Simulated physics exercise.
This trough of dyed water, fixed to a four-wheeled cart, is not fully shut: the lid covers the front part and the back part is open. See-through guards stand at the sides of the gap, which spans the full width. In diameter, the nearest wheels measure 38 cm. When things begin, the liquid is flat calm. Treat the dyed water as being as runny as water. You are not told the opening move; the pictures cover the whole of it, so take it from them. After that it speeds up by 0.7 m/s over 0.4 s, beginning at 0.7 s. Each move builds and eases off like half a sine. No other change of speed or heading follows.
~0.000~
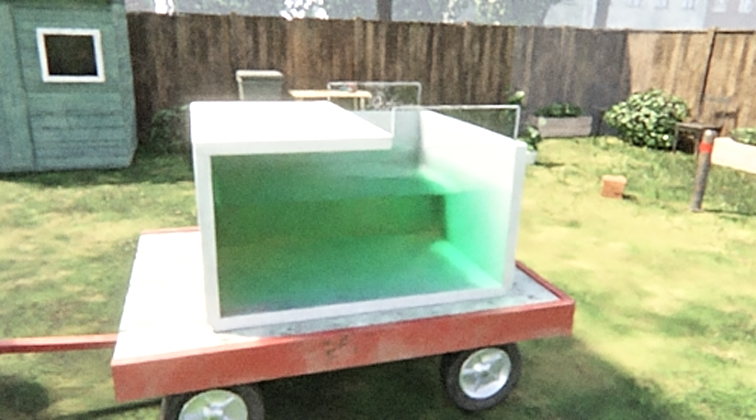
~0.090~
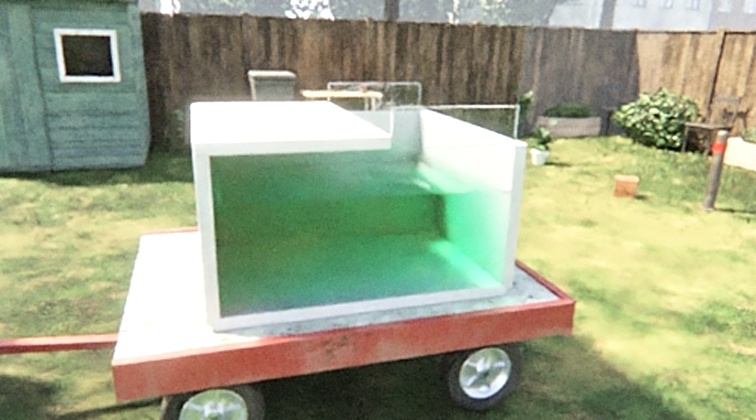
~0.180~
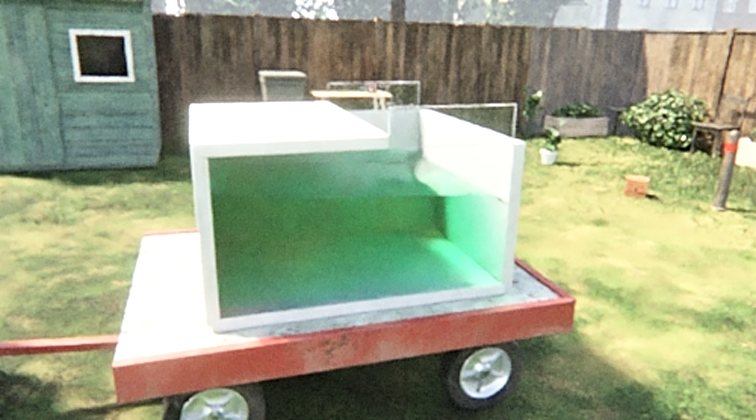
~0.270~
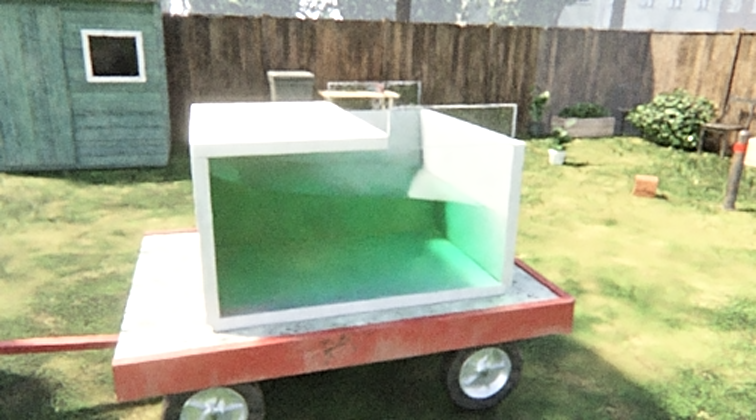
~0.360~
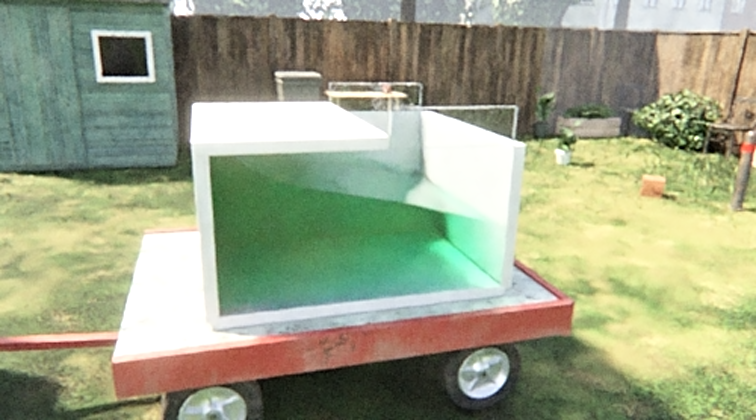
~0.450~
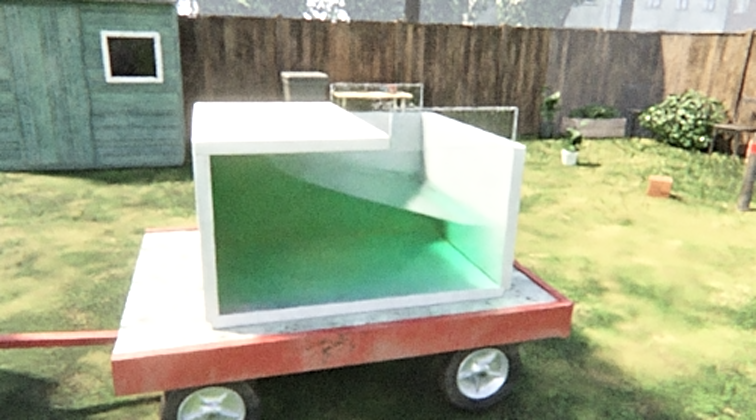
To begin with, green liquid lies nearly level in a partly covered white tank on a red cart rolling left across a grassy yard. As the cart slows, the liquid climbs at the left end and sinks at the right, until its surface slopes clearly down to the right.
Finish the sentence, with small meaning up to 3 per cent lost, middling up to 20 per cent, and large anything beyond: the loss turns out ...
The loss turns out middling.
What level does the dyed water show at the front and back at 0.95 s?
The front stands at 34 cm and the back at 54 cm.
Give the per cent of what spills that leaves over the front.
About 0 percent.
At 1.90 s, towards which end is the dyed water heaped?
It is heaped towards the forward side.
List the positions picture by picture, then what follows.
Level at the front (241, 208); level at the back (484, 192); the front is on the left; the opening runs from (515, 135) to (391, 138); a wheel hub at (489, 377), in the first frame.
Level at the front (240, 207); level at the back (483, 194), in the second frame.
Level at the front (238, 200); level at the back (481, 198), in the third frame.
Level at the front (237, 187); level at the back (480, 210), in the fourth frame.
Level at the front (237, 163); level at the back (479, 222), in the fifth frame.
Level at the front (237, 158); level at the back (479, 227); a wheel hub at (486, 377), in the sixth frame.
Then, 0.95 s in, the surface stands 33 cm on the front, 54 cm on the back; there is no loss.
Then, 1.45 s in, the surface stands 24 cm on the front, 53 cm on the back; the loss stands at 5 per cent, over the back.
Then, 1.90 s in, the surface stands 57 cm on the front, 25 cm on the back; the loss stands at 5 per cent, over the back.
Then, 3.98 s in, the loss stands at 5 per cent, over the back, 24 of 483 litres.
